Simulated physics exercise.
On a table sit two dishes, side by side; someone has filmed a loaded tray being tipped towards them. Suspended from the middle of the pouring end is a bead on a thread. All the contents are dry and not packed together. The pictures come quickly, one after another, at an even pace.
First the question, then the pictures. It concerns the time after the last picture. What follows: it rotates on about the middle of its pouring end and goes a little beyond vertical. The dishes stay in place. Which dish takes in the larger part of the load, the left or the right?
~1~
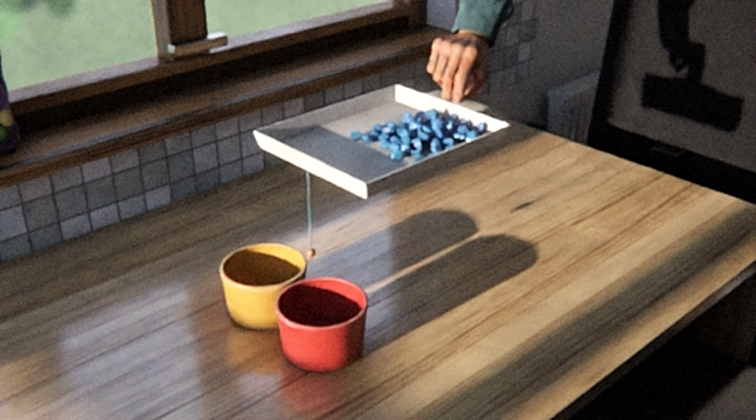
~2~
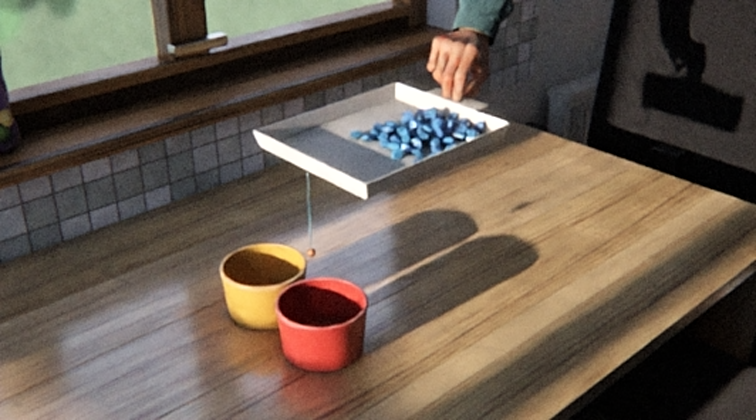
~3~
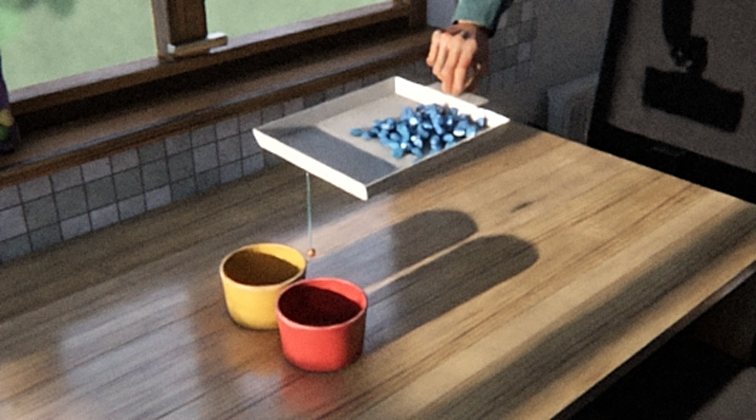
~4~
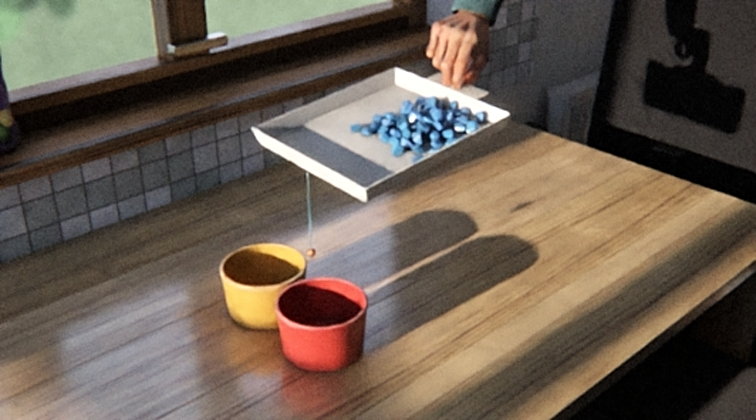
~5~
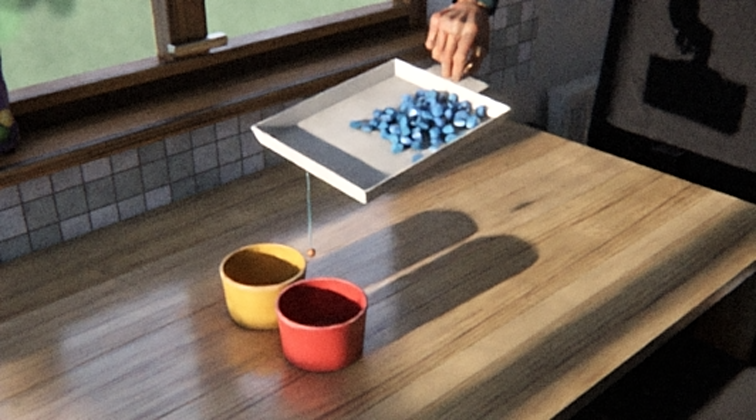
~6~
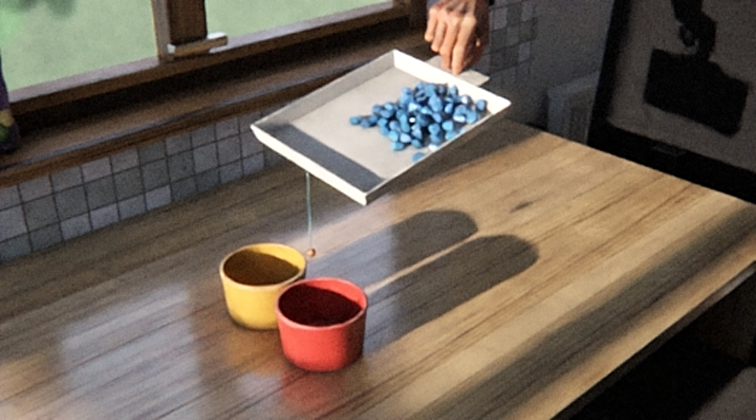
The right dish.
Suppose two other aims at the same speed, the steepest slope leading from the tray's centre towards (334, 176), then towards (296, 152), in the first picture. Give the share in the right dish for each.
I'd expect around 90 in a hundred first and around 0 in a hundred second.
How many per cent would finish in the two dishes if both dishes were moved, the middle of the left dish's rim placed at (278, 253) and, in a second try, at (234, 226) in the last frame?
Result, in turn: 60 %, 0 %.
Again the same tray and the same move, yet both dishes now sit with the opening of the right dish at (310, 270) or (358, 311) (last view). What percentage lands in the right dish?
In order: 0 percent and 90 percent.
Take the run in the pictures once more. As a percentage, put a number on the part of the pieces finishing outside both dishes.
About 50 per cent.
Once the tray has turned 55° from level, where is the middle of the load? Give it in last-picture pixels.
The load is centred near (369, 177).
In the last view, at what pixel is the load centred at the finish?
Resting centre, last picture - approx. (351, 344).
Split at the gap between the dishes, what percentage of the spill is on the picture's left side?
Roughly 10 percent.
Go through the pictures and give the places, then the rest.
The first frame shows corners of the pouring end at (260, 131) and (366, 181), level; middle of the load at (424, 135), aquarium stones; left dish at (231, 298); right dish at (288, 338); bead on its thread at (311, 253).
The second frame shows corners of the pouring end at (260, 131) and (366, 181), level; middle of the load at (424, 134).
The third frame shows corners of the pouring end at (260, 130) and (365, 183), tipped barely, lowest at the right corner; middle of the load at (424, 131).
The fourth frame shows corners of the pouring end at (259, 128) and (365, 185), tipped a little, lowest at the right corner; middle of the load at (424, 127).
The fifth frame shows corners of the pouring end at (258, 127) and (365, 188), tipped a little, lowest at the right corner; middle of the load at (424, 122).
The sixth frame shows corners of the pouring end at (258, 125) and (365, 190), tipped a little, lowest at the right corner; middle of the load at (423, 117); left dish at (231, 298); right dish at (288, 338).
Soon, tray tipped steeply; nearly all on the tray; a stray few in the air.
A while on, tray tipped right over; about a third on the tray; about a quarter in the right dish; about a quarter outside both; about a quarter in the air.
Towards the end, tray tipped past a quarter turn; about half in the right dish; about half outside both.
Finally, tray tipped past a quarter turn; about half in the right dish; none in the left dish; about half outside both.
